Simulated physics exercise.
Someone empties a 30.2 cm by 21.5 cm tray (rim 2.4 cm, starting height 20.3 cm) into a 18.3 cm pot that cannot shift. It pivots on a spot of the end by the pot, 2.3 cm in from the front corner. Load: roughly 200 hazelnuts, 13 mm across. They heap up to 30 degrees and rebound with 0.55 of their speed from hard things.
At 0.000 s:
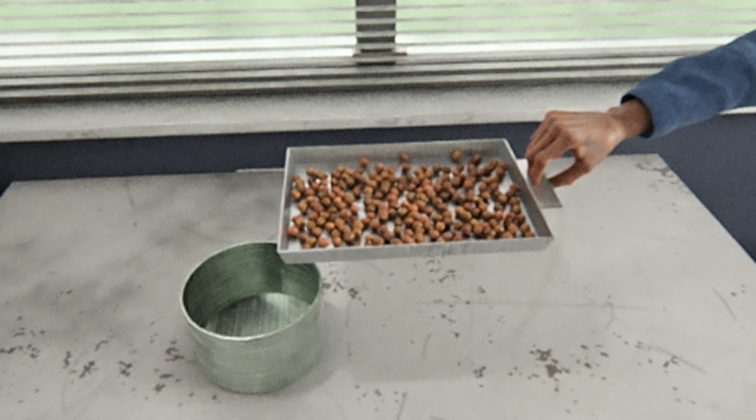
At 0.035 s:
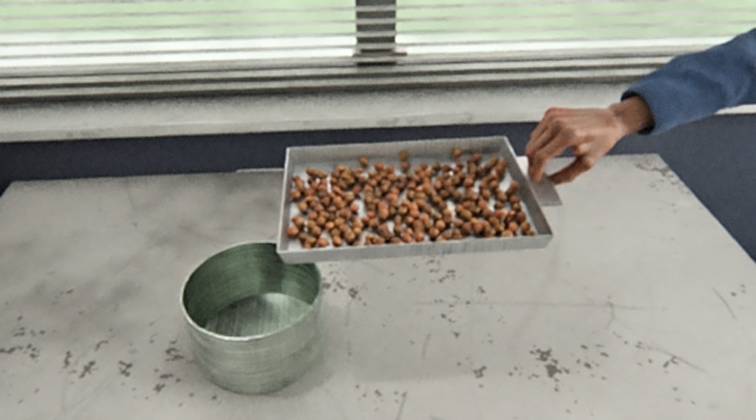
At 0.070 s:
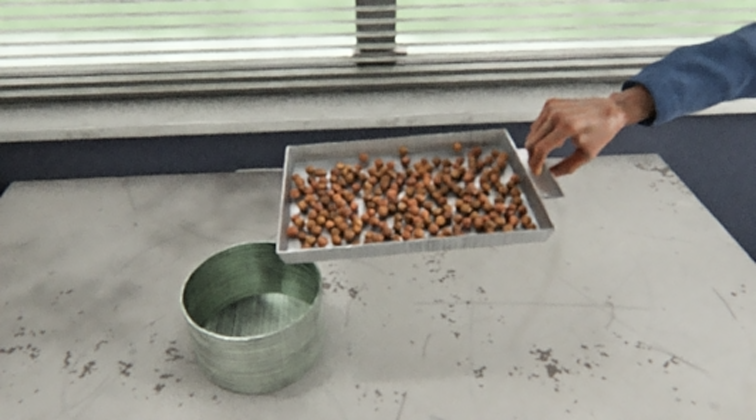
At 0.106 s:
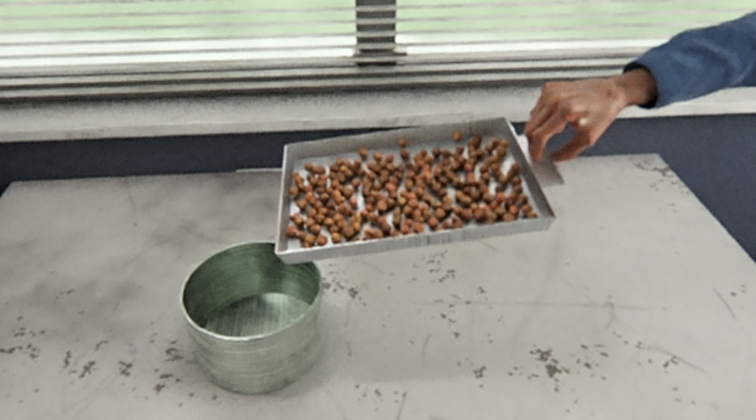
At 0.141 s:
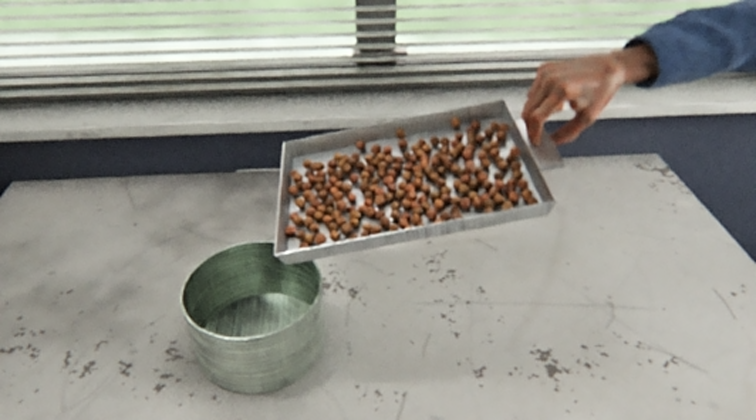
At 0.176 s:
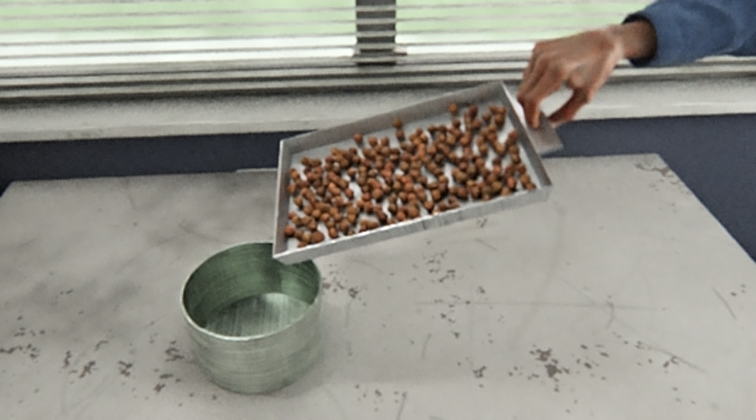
On a scuffed pale tabletop beside a window with blinds, a hand in a blue sleeve holds a shallow metal tray of hazelnuts nearly level, next to a round metal pot. The hand then lifts the right end, slowly at first and then more quickly, leaving the tray slanting down toward the left.
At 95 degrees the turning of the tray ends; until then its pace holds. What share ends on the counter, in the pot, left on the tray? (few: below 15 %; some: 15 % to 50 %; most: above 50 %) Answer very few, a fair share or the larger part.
Counter a fair share, pot the larger part, tray very few.
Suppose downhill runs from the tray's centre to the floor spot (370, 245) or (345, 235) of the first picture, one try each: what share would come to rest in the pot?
Some 0 and 35 per cent.
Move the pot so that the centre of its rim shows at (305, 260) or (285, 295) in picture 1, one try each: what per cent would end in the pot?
About 0 and 45 per cent.
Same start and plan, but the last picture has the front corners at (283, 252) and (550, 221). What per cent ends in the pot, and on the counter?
Pot 5, counter 95.
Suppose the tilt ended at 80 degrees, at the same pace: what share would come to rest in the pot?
Then about 65 per cent.
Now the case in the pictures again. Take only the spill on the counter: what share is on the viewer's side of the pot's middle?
Some 80 per cent.
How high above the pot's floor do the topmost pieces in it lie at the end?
Roughly 3.0 cm.
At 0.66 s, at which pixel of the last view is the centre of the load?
Around (253, 222).
After 0.47 s, tilt 56 degrees; the tray holds 100 %, the pot 0 %.
After 0.66 s, tilt 82 degrees; the tray holds 85 %, the pot 0 %.
After 0.97 s, tilt 95 degrees; the tray holds 0 %, the pot 65 %.
At rest (2.0 s), counter 35 %, pot 65 %, tray 0 %.
